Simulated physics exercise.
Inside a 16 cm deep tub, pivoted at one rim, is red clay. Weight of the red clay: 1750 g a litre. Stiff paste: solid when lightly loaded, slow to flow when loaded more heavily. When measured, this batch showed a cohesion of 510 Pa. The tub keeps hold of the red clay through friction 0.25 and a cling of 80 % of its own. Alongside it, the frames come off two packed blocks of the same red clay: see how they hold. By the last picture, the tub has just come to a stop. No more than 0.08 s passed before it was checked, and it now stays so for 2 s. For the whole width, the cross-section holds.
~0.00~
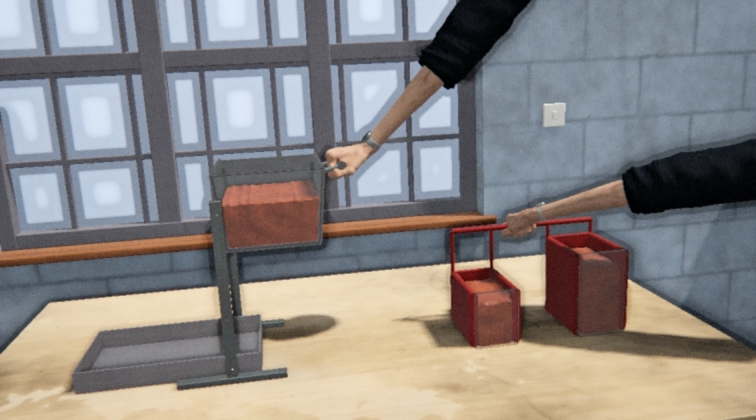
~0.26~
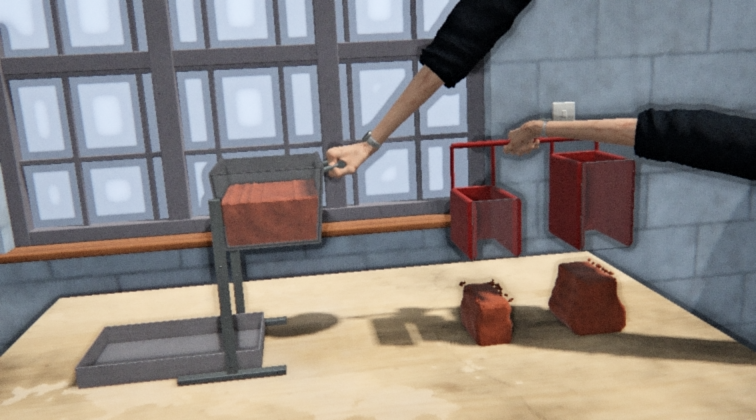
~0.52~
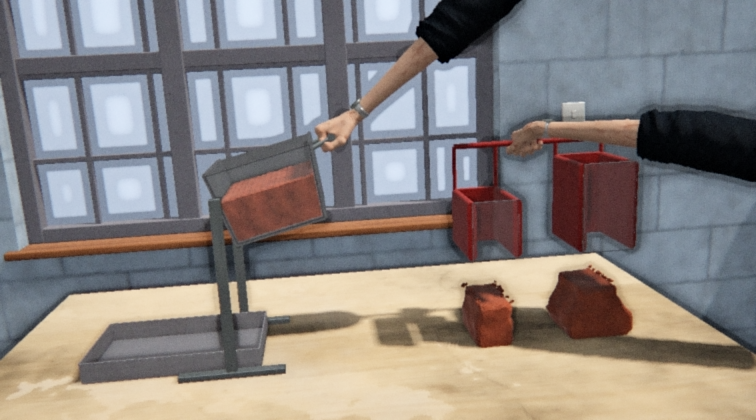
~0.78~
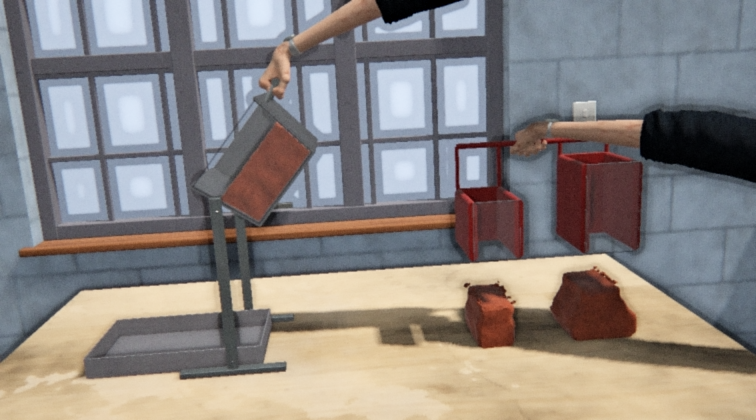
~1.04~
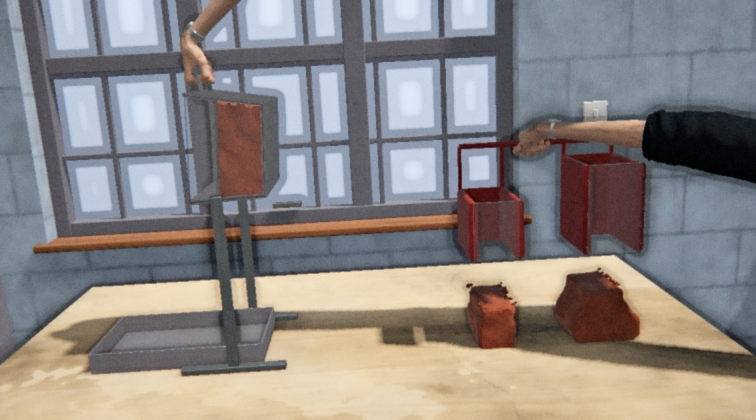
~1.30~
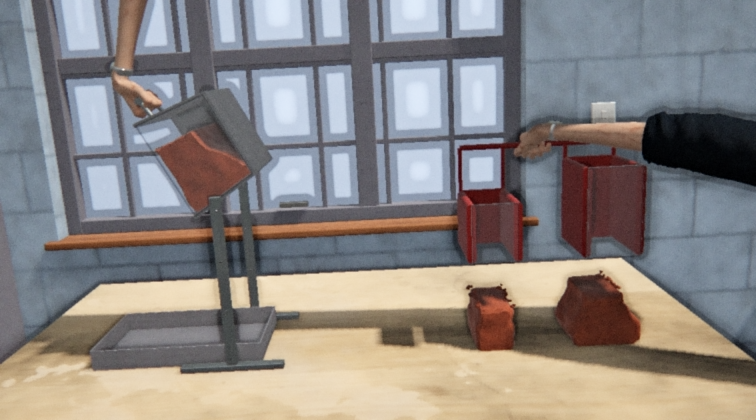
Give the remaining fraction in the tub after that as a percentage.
Close to 7 per cent.
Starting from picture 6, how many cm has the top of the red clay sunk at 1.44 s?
About 8 cm.
By 1.44 s, the tub is at 117 degrees and holds 33 %.
By 1.61 s, the tub is at 117 degrees and holds 7 %.
By 1.78 s, the tub is at 117 degrees and holds 7 %.
By 1.95 s, the tub is at 117 degrees and holds 7 %.
By 3.30 s, at the end, the tub is at 117 degrees and holds 7 %.
